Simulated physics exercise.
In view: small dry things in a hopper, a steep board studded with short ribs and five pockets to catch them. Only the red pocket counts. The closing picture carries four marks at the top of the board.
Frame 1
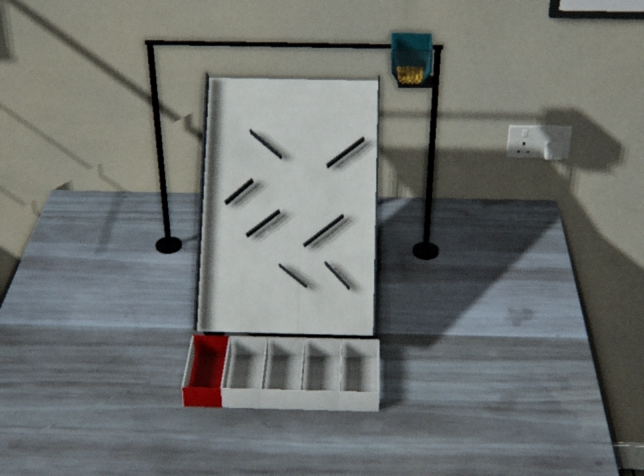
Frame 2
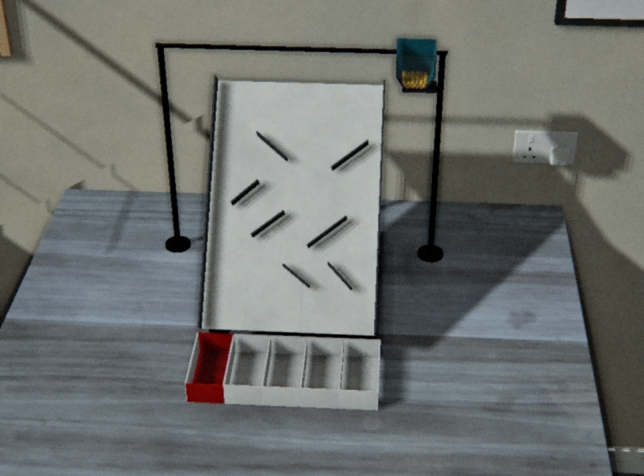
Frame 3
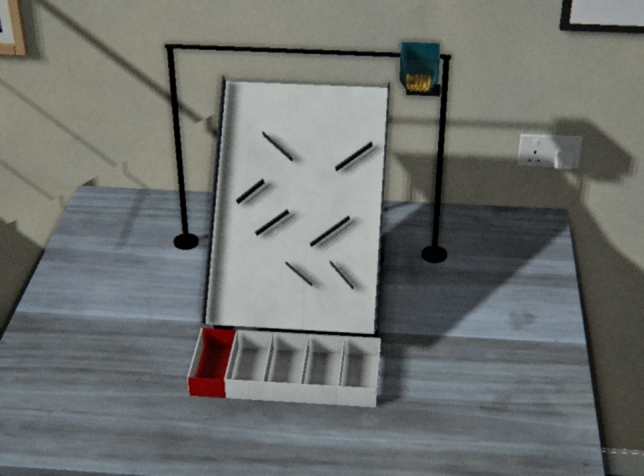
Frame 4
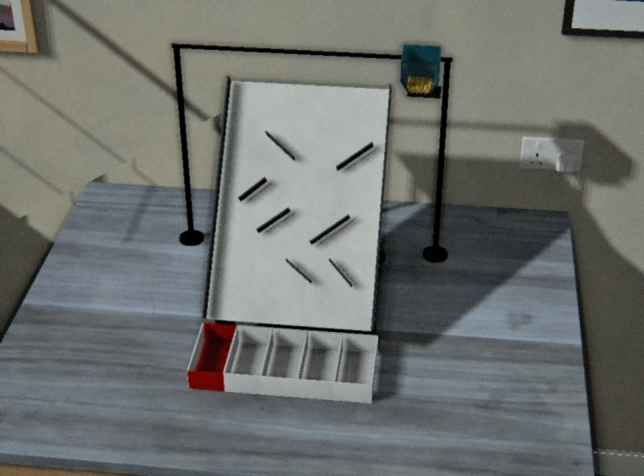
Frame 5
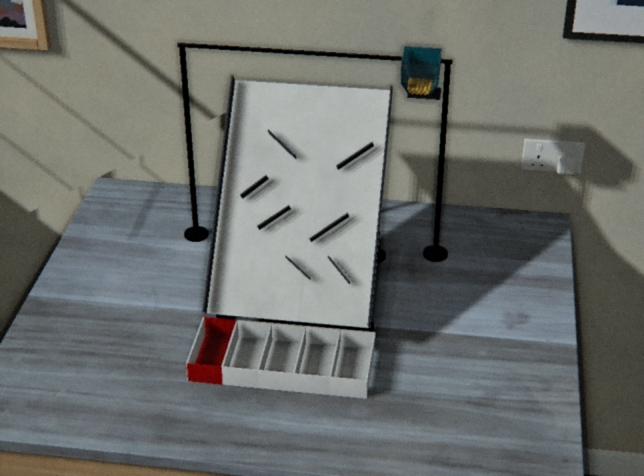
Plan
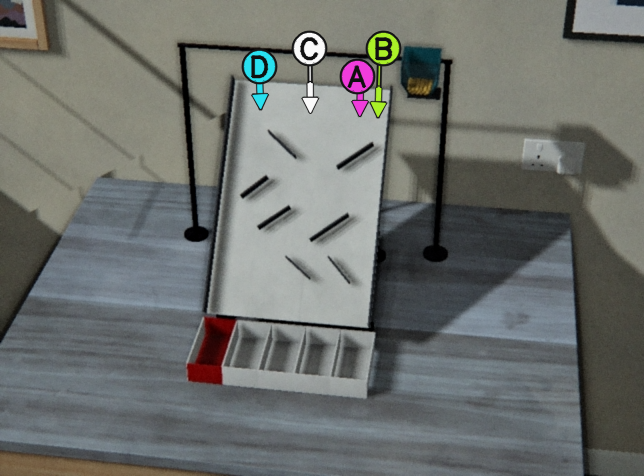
At the start, a teal hopper holding small golden pieces hangs at the right of a black frame, above a white ribbed board and five pockets, the leftmost red. The view then shifts and turns slightly, bringing a picture's edge into sight at upper left, while the hopper's contents show no clear movement.
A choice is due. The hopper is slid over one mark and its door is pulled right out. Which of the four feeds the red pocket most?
Best: D.
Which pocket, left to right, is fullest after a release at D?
The first.
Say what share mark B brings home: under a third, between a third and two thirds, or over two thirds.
It is under a third.
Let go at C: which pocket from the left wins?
It is the fourth one.
On the marked copy, mark A meets the board at (359, 110); mark B meets the board at (378, 111); mark C meets the board at (310, 107); mark D meets the board at (260, 103).
If A is chosen, a small share in the red pocket, the bulk in other pockets, only a few held on the board.
If B is chosen, a small share in the red pocket, all but a few in other pockets.
If C is chosen, a small share in the red pocket, the bulk in other pockets.
If D is chosen, the bulk in the red pocket, a small share in other pockets.
